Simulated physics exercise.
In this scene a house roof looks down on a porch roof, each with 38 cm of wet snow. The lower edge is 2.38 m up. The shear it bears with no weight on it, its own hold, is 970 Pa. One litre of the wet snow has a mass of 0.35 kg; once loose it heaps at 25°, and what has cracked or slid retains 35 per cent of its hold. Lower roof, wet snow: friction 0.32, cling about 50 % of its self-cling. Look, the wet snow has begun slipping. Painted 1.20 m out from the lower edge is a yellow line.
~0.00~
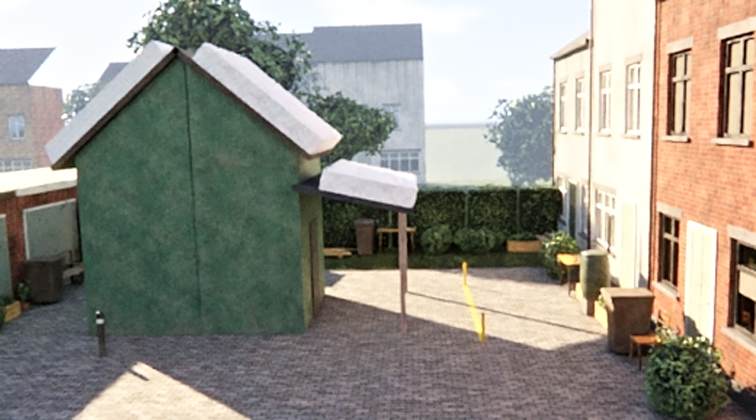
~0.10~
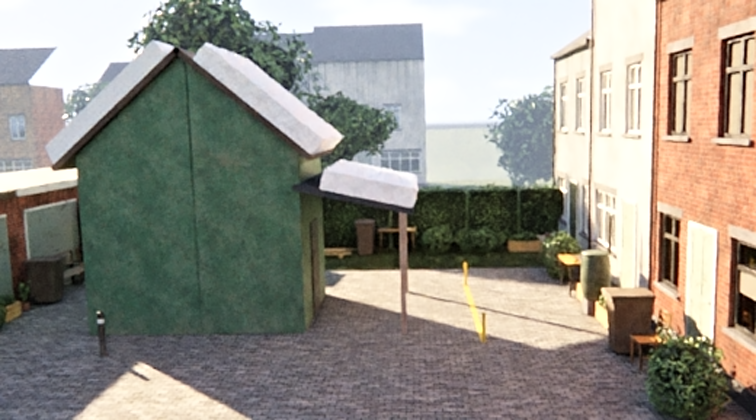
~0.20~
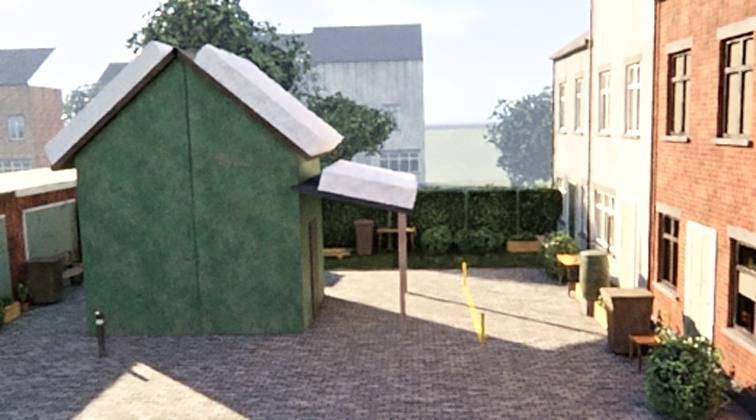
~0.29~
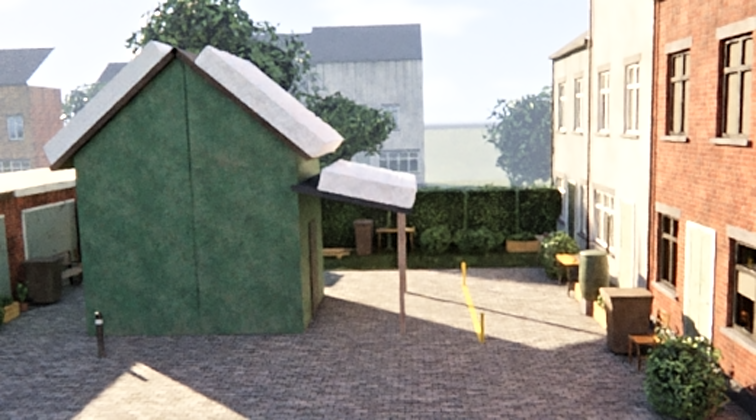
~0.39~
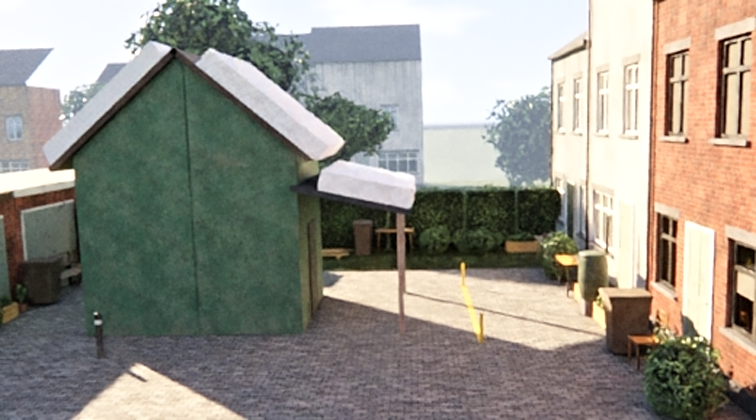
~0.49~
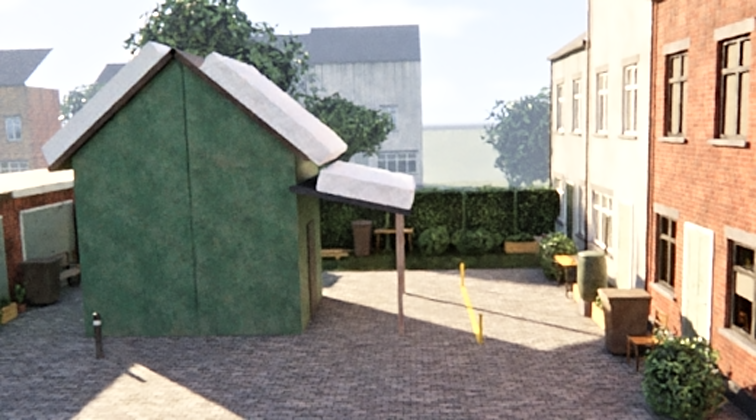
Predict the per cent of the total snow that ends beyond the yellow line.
0 per cent.
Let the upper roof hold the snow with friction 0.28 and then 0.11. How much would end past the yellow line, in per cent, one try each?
I'd expect around 12 percent, then around 25 percent.
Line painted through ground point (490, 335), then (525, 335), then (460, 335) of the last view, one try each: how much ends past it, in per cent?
Respectively 0, 0 and 0 percent would end past it.
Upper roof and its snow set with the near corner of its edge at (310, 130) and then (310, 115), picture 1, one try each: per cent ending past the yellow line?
First try 16 %, second try 30 %.
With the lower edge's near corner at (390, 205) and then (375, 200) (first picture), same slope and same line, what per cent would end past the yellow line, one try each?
Close to 3 % on the first try, close to 5 % on the next.
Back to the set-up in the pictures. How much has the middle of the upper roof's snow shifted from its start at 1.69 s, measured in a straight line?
I'd say close to 1.6 m.
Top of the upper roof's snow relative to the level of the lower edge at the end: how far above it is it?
The snow's top stands about 1.9 m above the lower edge.
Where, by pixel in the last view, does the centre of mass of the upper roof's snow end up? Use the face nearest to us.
Near face, approx. (324, 152).
After 1.04 s, none is below the lower edge and 0 % is past the line.
After 1.69 s, none is below the lower edge and 0 % is past the line.
After 2.35 s, none is below the lower edge and 0 % is past the line.
After 3.00 s, none is below the lower edge and 0 % is past the line.
After 3.10 s, none is below the lower edge and 0 % is past the line.
